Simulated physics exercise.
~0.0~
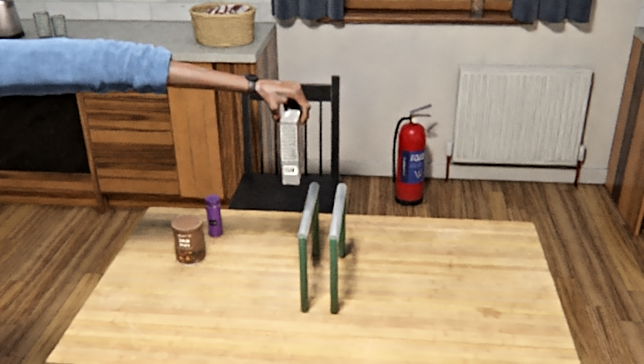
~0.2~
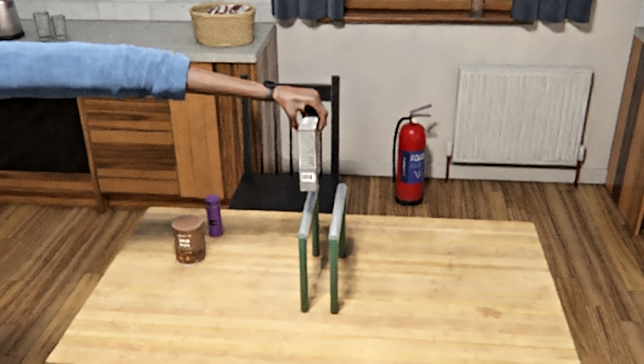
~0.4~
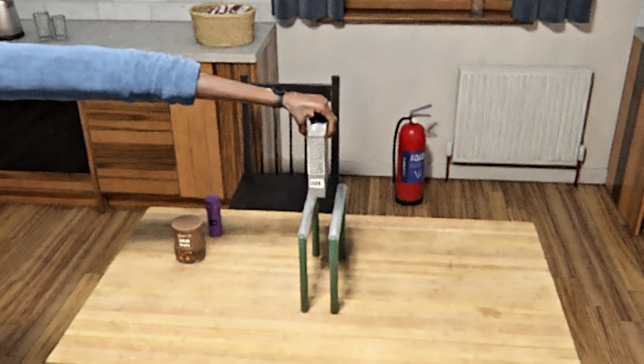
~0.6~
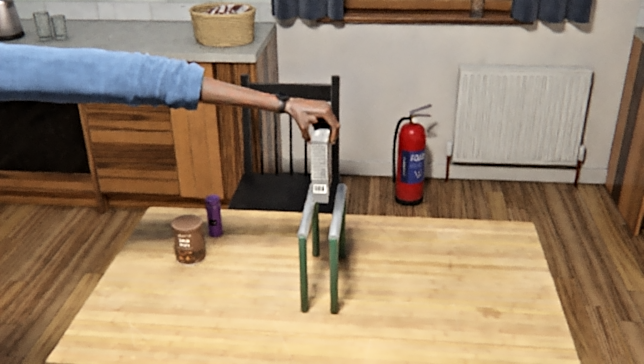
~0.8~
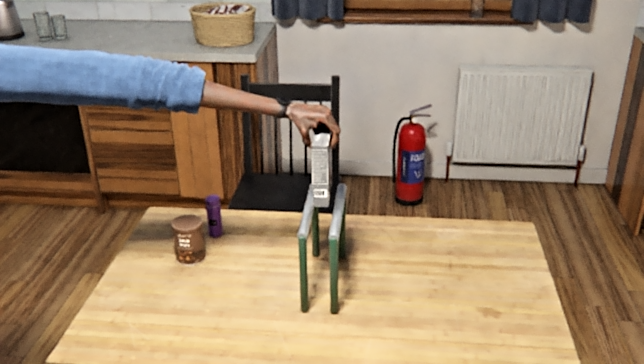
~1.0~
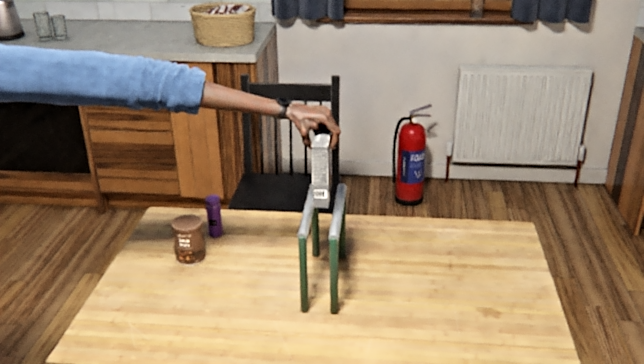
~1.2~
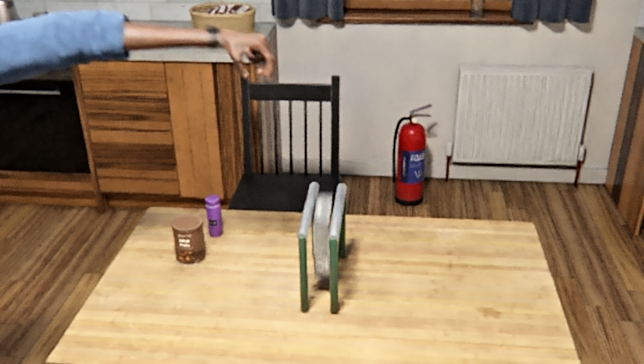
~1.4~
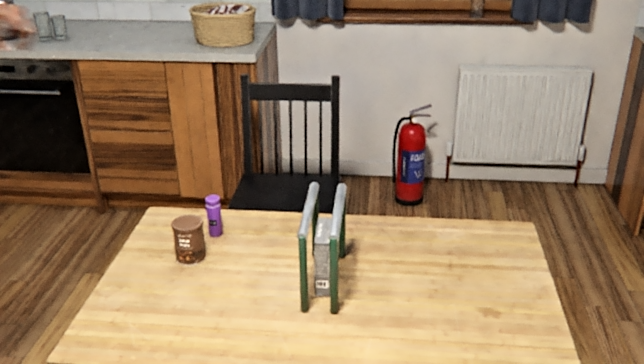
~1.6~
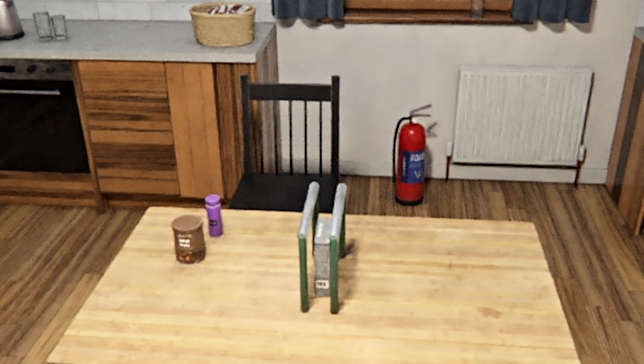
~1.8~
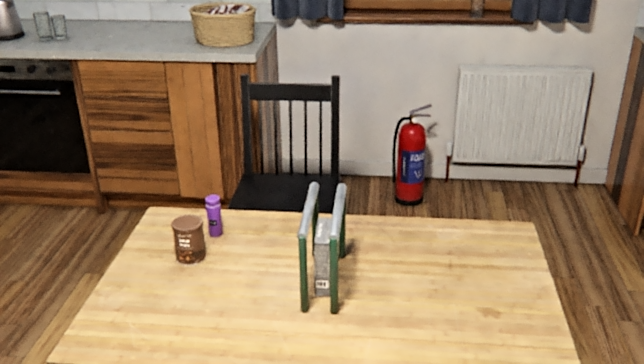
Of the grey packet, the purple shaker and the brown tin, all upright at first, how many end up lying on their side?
None of them do. The packet is still upright between the ledges, and the shaker and tin stand where they were.
